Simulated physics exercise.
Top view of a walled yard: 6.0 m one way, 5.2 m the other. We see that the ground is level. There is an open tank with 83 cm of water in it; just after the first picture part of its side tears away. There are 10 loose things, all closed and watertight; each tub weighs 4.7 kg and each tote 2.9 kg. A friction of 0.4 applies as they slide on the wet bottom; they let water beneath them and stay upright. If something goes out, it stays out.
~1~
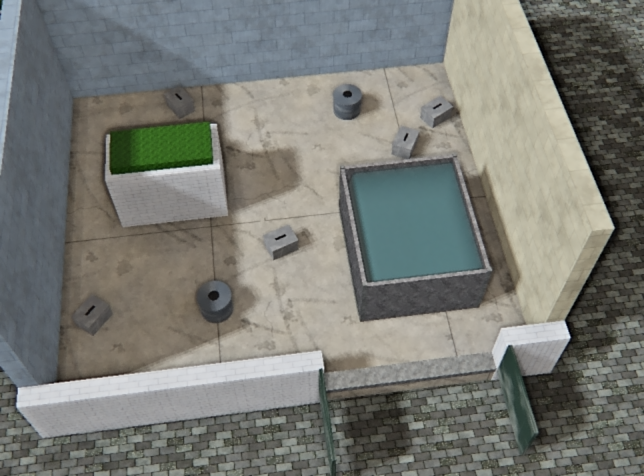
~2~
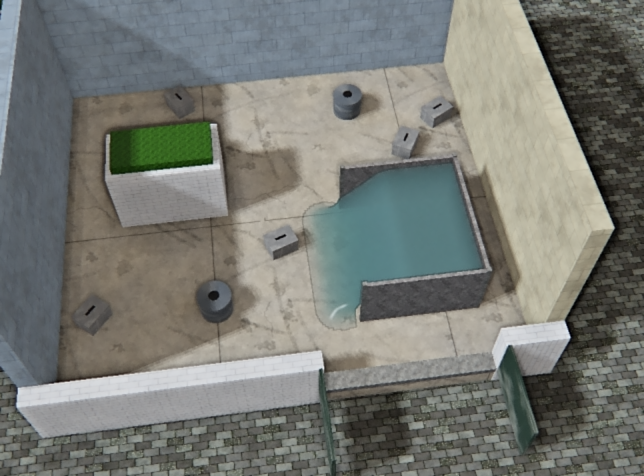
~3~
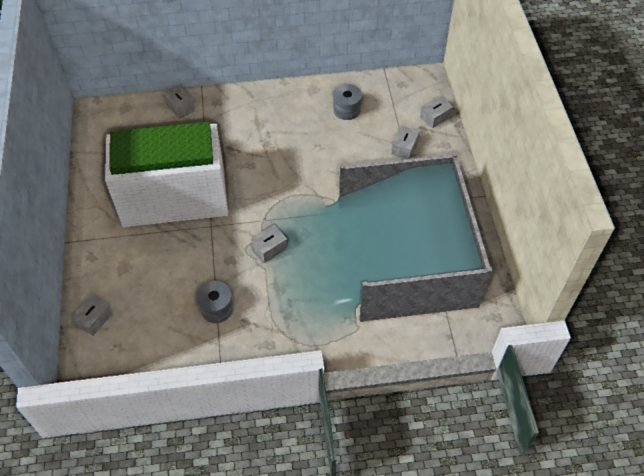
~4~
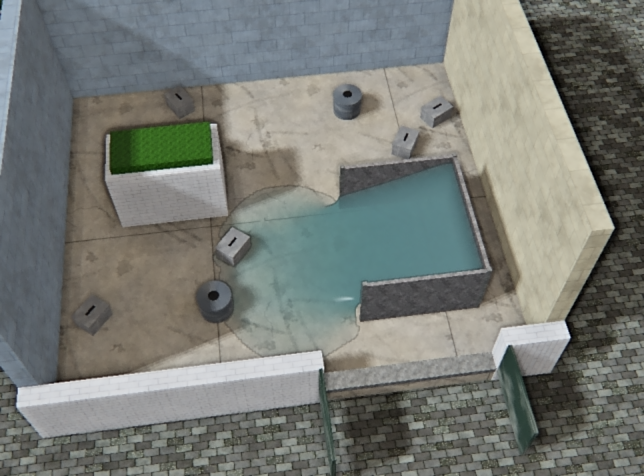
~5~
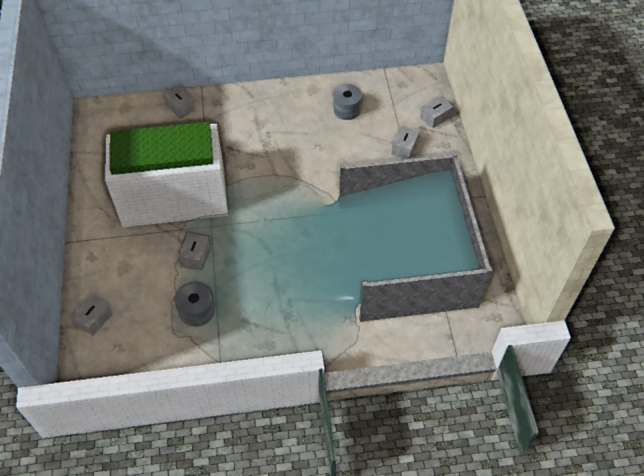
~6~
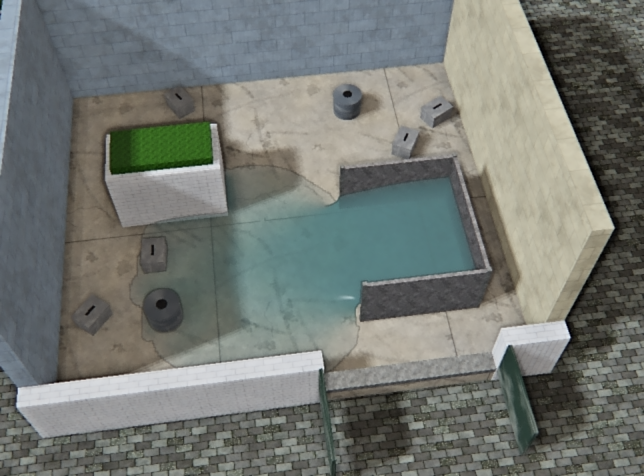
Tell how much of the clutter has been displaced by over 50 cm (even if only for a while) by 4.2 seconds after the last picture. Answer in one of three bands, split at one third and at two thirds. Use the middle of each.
One to two thirds.
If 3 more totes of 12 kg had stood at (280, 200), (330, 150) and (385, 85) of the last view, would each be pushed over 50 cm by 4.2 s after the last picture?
Beyond it, within it, within it.
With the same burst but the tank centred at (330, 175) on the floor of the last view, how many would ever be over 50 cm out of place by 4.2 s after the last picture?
Then 6.
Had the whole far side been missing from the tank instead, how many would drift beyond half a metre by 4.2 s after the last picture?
8.
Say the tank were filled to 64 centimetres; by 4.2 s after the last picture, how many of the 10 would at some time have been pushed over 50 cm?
Then the count would be 5.
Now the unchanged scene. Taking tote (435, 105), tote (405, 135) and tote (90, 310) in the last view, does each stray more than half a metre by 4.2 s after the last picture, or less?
Listed in sequence: Lower; lower; higher for the last.
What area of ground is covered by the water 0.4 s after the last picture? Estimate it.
Somewhere around 14 m2, roughly.
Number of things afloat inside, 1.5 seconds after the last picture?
The count is 4.
Then, 0.4 s after the last picture 2 of 10 are over 50 cm from their spots; 0 afloat.
Then, 1.5 s after the last picture 3 of 10 are over 50 cm from their spots; 4 afloat.
Then, 2.8 s after the last picture 5 of 10 are over 50 cm from their spots; 5 afloat.
Then, 4.2 s after the last picture 6 of 10 are over 50 cm from their spots, and 6 have been at some point; 6 afloat.
